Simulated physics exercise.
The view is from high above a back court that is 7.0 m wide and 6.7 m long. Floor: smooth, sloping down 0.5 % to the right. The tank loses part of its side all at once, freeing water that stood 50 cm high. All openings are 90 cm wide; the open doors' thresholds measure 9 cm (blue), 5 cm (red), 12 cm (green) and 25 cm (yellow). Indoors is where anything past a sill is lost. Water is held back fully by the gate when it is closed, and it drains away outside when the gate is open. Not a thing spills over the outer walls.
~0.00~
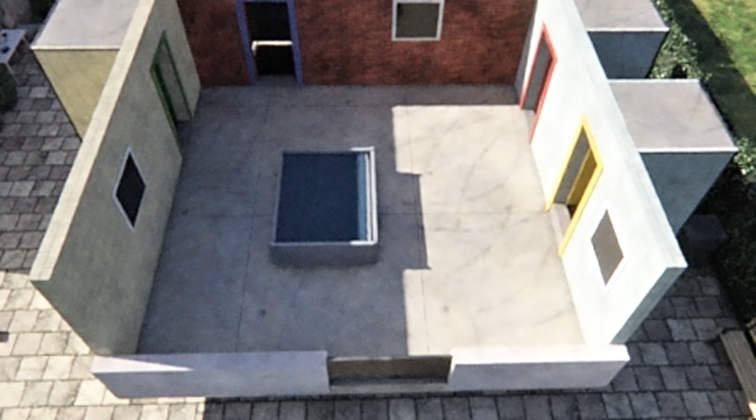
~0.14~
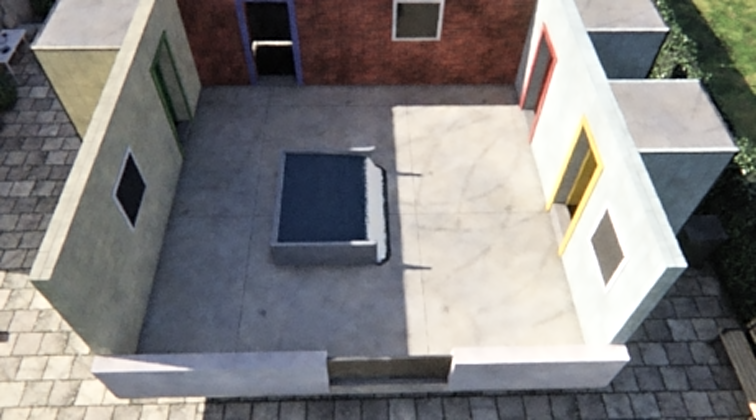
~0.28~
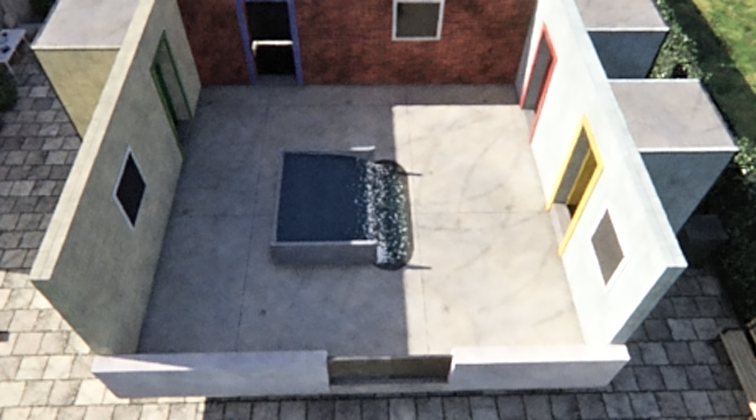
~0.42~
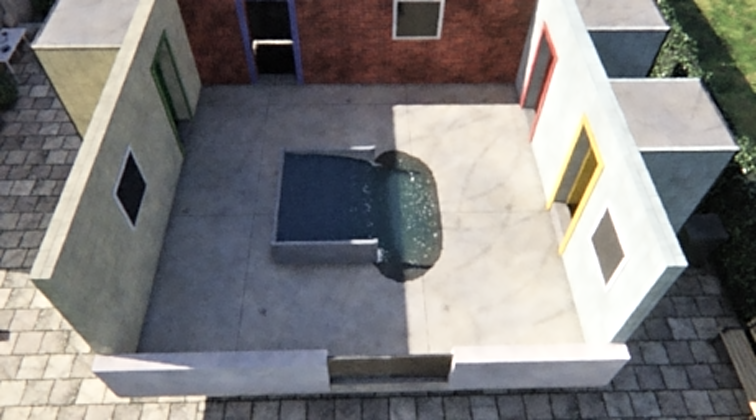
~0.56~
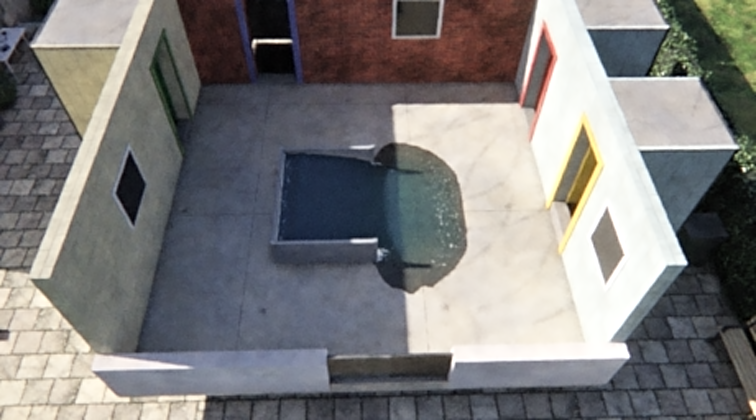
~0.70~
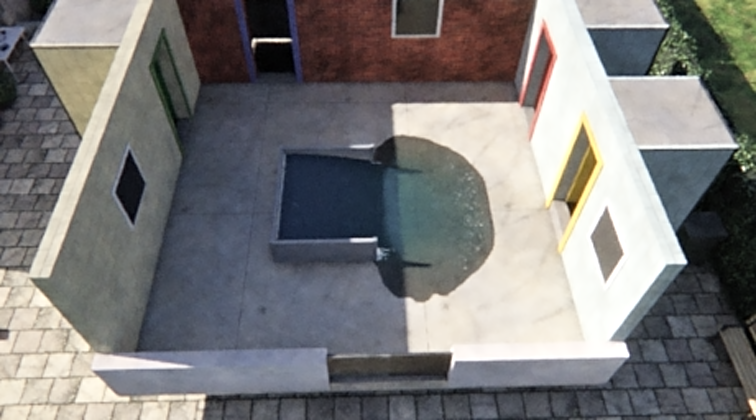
Water burst out of the right side of a low tank in a walled courtyard and spread across the concrete floor in a widening, rounded dark pool, reaching toward the yellow-framed doorway on the right.
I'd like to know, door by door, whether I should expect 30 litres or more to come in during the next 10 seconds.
Result: The blue door will hold enough water back, the red door will not hold enough water back, the green door will hold enough water back, the yellow door will hold enough water back.
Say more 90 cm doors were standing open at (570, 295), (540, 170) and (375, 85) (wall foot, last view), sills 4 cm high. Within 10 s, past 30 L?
Taking them in order, the first gets enough, the second enough and the third too little.
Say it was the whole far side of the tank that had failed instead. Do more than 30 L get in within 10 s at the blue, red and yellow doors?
Blue beyond, red beyond, yellow short.
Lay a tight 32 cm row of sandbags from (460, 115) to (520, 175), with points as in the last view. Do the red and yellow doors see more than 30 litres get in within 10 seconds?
So the red door comes out low enough while the yellow door comes out low enough.
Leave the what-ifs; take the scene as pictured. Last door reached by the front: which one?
It would be the green one.
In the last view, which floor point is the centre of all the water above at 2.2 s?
The water's centre is around (446, 209).
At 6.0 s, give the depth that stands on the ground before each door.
Depths in cm: Blue 2, red 9, green 0, yellow 8.
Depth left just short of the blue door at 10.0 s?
It's some 2.0 centimetres deep.
After 1.4 s water covers 30 % of the floor and is deepest (28 cm) near (550, 214); blue door not reached, red door not reached, green door not reached, yellow door 24 cm at the sill, 0 L in.
After 2.2 s water covers 35 % of the floor and is deepest (28 cm) near (550, 214); blue door not reached, red door 13 cm at the sill, 2 L in, green door not reached, yellow door 27 cm at the sill, 1 L in.
After 3.5 s water covers 40 % of the floor and is deepest (24 cm) near (590, 362); blue door not reached, red door 9 cm at the sill, 30 L in, green door not reached, yellow door 15 cm at the sill, 2 L in.
After 6.0 s water covers 70 % of the floor and is deepest (10 cm) near (590, 362); blue door 2 cm at the sill, 0 L in, red door 9 cm at the sill, 48 L in, green door not reached, yellow door 8 cm at the sill, 2 L in.
After 10.0 s water covers 95 % of the floor and is deepest (7 cm) near (155, 372); blue door 2 cm at the sill, 0 L in, red door 6 cm at the sill, 66 L in, green door 4 cm at the sill, 0 L in, yellow door 5 cm at the sill, 2 L in.
